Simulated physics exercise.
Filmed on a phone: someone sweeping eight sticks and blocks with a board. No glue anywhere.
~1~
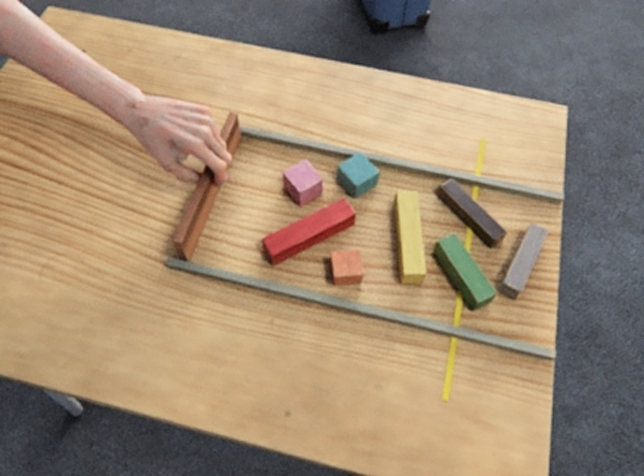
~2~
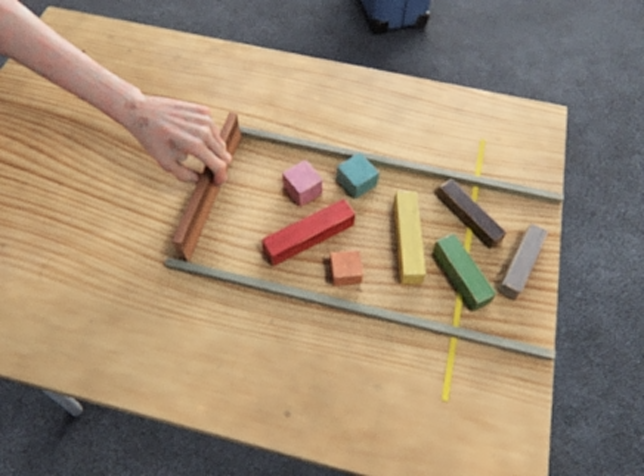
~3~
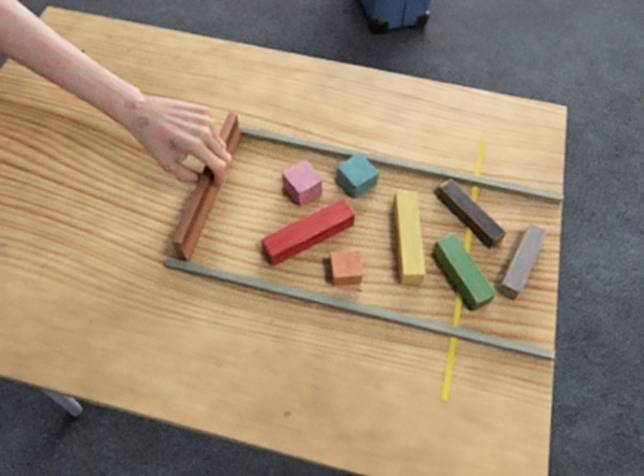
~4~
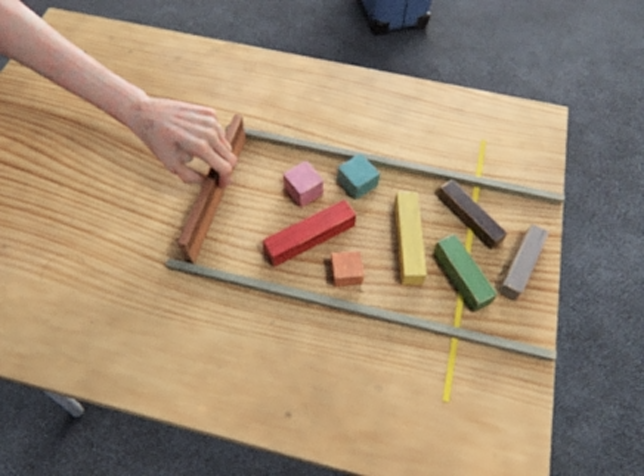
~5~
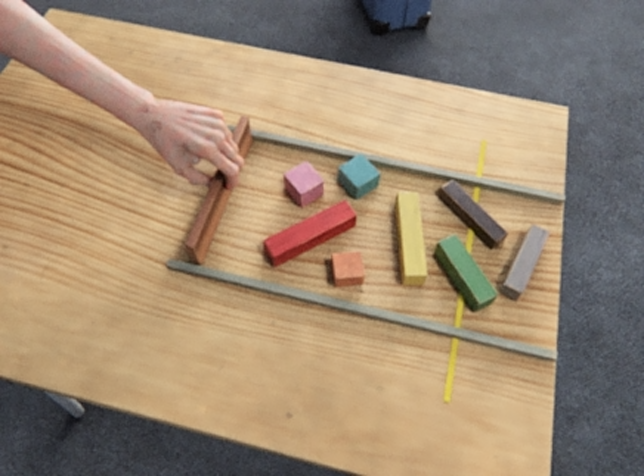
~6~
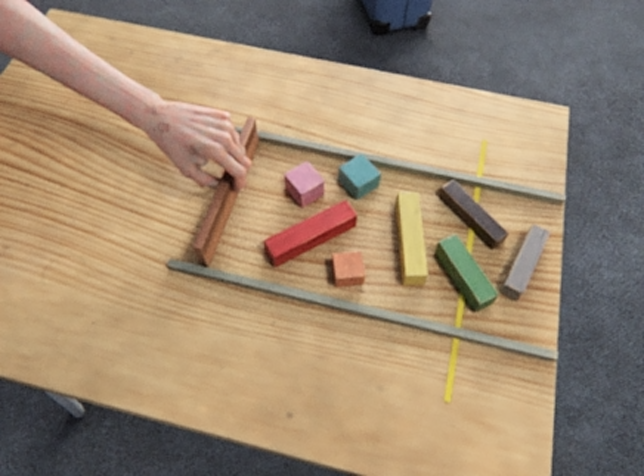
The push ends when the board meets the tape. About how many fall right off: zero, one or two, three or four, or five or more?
In the end the number that fall off is one or two.
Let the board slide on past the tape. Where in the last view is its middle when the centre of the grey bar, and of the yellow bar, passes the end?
Its middle is around (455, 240) and around (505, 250).
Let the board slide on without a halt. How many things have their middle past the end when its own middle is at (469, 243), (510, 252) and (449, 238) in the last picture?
Past the end: 1, 4 and 0.
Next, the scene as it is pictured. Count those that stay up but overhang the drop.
1 of them.
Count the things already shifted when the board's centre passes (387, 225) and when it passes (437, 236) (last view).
First 7, then 8.
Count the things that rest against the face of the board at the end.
3 of them.
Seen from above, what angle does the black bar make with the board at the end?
Near 60 degrees.
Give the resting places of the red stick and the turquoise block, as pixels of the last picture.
About (499, 269), and the other about (494, 196).
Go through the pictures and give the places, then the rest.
Grey bar (524, 261); green bar (464, 272); black bar (471, 213); board (210, 184); tape (467, 253), in the first picture.
Green bar (463, 272); red stick (309, 232), in the second picture.
Black bar (470, 213); yellow bar (409, 237), in the third picture.
Grey bar (524, 262); orange block (347, 269), in the fourth picture.
Green bar (465, 273); board (222, 188), in the fifth picture.
Grey bar (526, 262); green bar (465, 273); black bar (473, 214); board (229, 190); tape (468, 254), in the sixth picture.
Early on, none off yet; grey bar at rest near (526, 262); green bar at rest near (465, 273); black bar at rest near (473, 214).
A while later, none off yet; grey bar at rest near (526, 262); green bar moving near (470, 276); black bar at rest near (473, 214).
Further along, none off yet; grey bar travelled a little near (543, 268); green bar travelled about its own width near (509, 301); black bar travelled a little near (510, 214).
Finally, the number that fall off is one or two; lost, grey bar.
